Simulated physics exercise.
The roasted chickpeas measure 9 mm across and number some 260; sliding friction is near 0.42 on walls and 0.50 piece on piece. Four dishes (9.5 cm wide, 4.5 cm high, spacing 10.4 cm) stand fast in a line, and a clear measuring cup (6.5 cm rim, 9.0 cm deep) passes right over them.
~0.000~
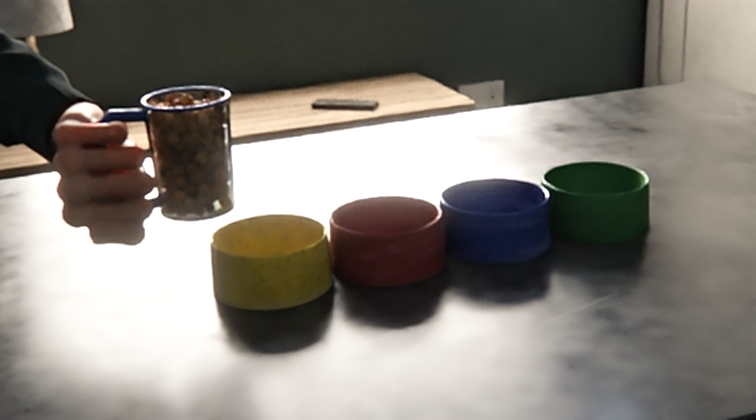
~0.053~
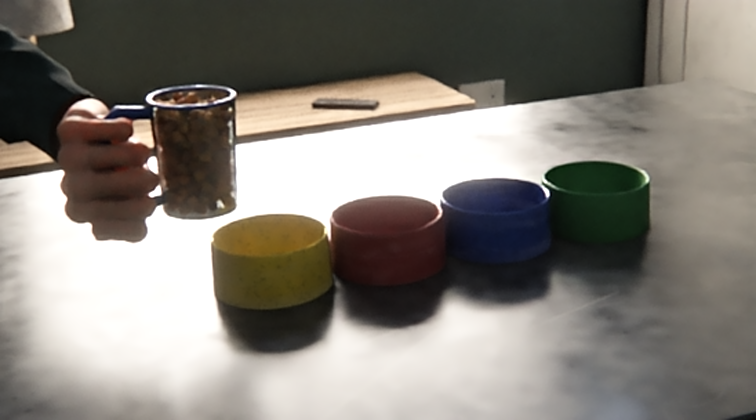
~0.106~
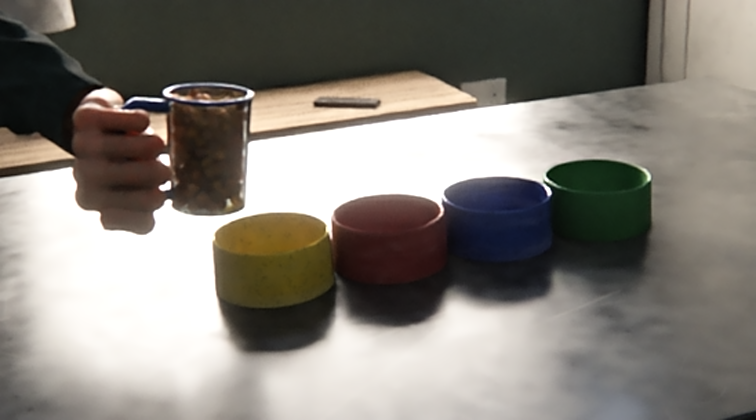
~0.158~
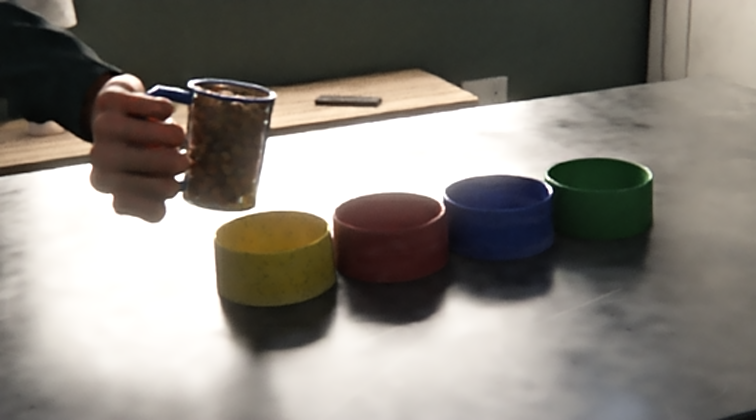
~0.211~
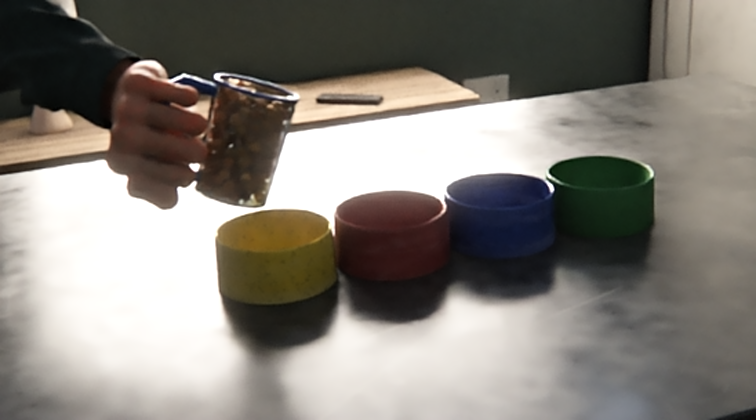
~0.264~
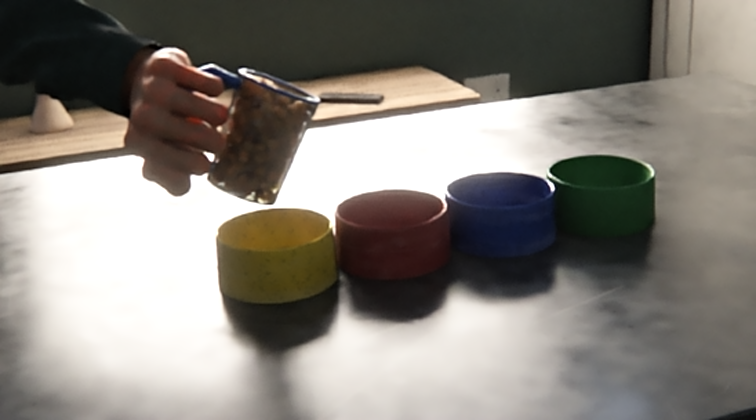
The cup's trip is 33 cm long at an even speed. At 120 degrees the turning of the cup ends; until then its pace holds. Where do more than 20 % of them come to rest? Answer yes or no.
Red dish: No; blue dish: Yes; green dish: Yes; yellow dish: No; on the counter: No.
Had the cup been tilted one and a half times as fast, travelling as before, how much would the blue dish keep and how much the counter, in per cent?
Blue 70; counter 10.
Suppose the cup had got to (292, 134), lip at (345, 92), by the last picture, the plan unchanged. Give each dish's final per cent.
Red 0, blue 0, green 90, yellow 0.
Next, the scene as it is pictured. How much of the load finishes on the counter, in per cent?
About 5 per cent.
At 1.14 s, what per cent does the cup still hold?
About 35 per cent.
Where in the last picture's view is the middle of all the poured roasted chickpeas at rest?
Around (579, 204).
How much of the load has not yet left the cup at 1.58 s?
Some 0 per cent of the load.
Then, at 0.79 s, tilt 93 degrees; cup holds 90 %, blue 5 %.
After 1.14 s, tilt 120 degrees; cup holds 35 %, blue 45 %, green 10 %.
Then, at 1.58 s, tilt 120 degrees; cup holds 0 %, blue 40 %, green 55 %.
By 1.9 s all is still; red 0 %, blue 40 %, green 55 %, yellow 0 %, counter 5 %.
